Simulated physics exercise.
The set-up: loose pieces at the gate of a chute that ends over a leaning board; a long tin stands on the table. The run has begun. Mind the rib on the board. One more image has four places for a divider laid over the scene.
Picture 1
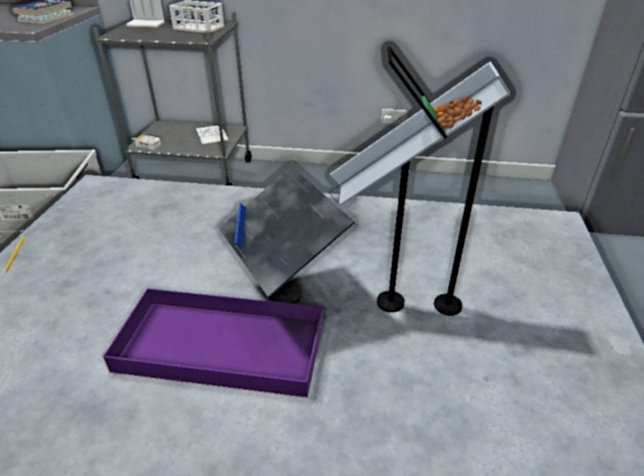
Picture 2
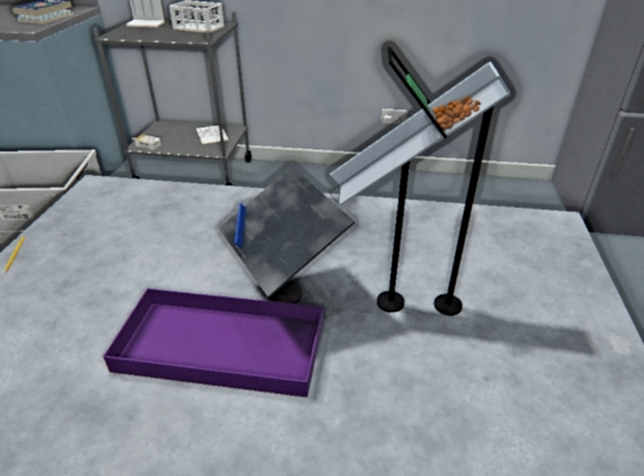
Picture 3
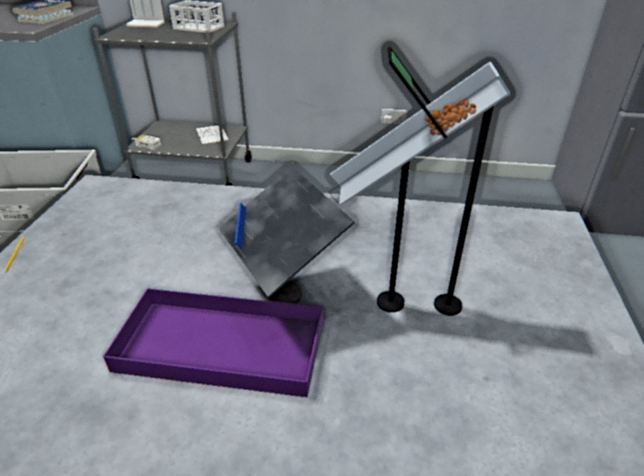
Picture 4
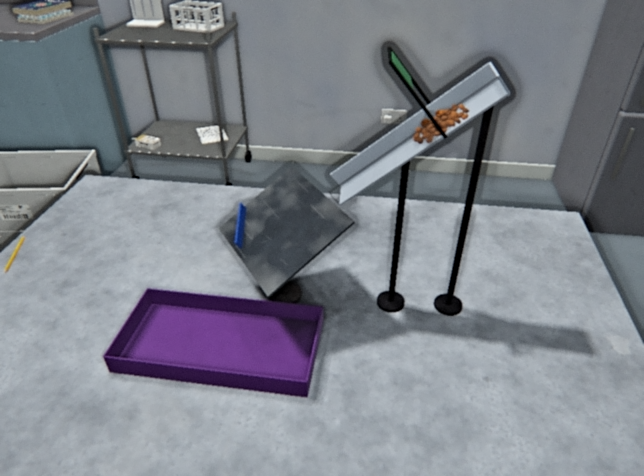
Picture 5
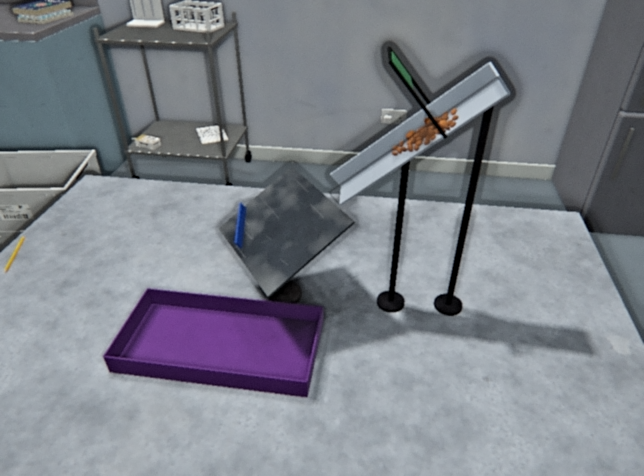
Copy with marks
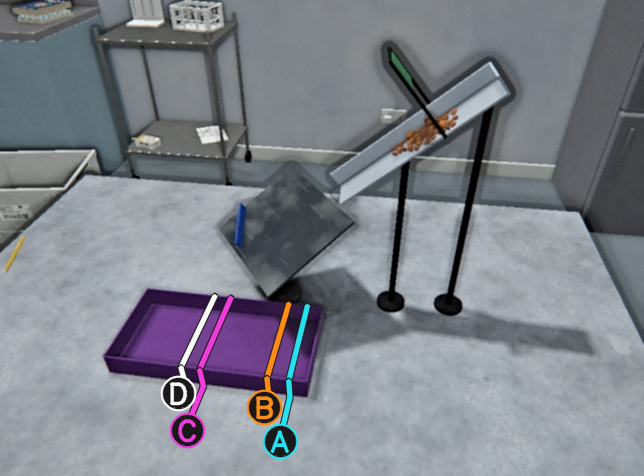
Small brown pieces start sliding down a raised sloping chute as its green gate lifts.
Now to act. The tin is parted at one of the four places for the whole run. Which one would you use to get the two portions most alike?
The answer is line D.
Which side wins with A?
Left.
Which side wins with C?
Left.
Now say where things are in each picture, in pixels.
In the first frame, load behind the gate near (452, 117), bits of cat kibble; lip of the chute near (341, 196), sloping fairly steeply.
In the second frame, middle of the board near (281, 225), tilted fairly steeply; middle of its low edge near (241, 259); of its high edge near (320, 191).
In the third frame, front corners of the tin near (103, 356) and (306, 382), empty; front of the load near (433, 131).
In the fourth frame, middle of the load near (440, 126); its front near (416, 137), close to a quarter of the way to the lip; rib from (241, 203) to (236, 243).
In the fifth frame, middle of the load near (427, 135); its front near (394, 154), close to a third of the way to the lip.
On the marked copy, line A crosses the front rim at (289, 379); line B crosses the front rim at (267, 377); line C crosses the front rim at (199, 368); line D crosses the front rim at (181, 366).
For line A, of what is caught, the whole lot on the left of the divider, none at all on the right.
For line B, of what is caught, the whole lot on the left of the divider, none at all on the right.
For line C, of what is caught, all but a few on the left of the divider, a small share on the right.
For line D, of what is caught, close to two thirds on the left of the divider, close to a third on the right.
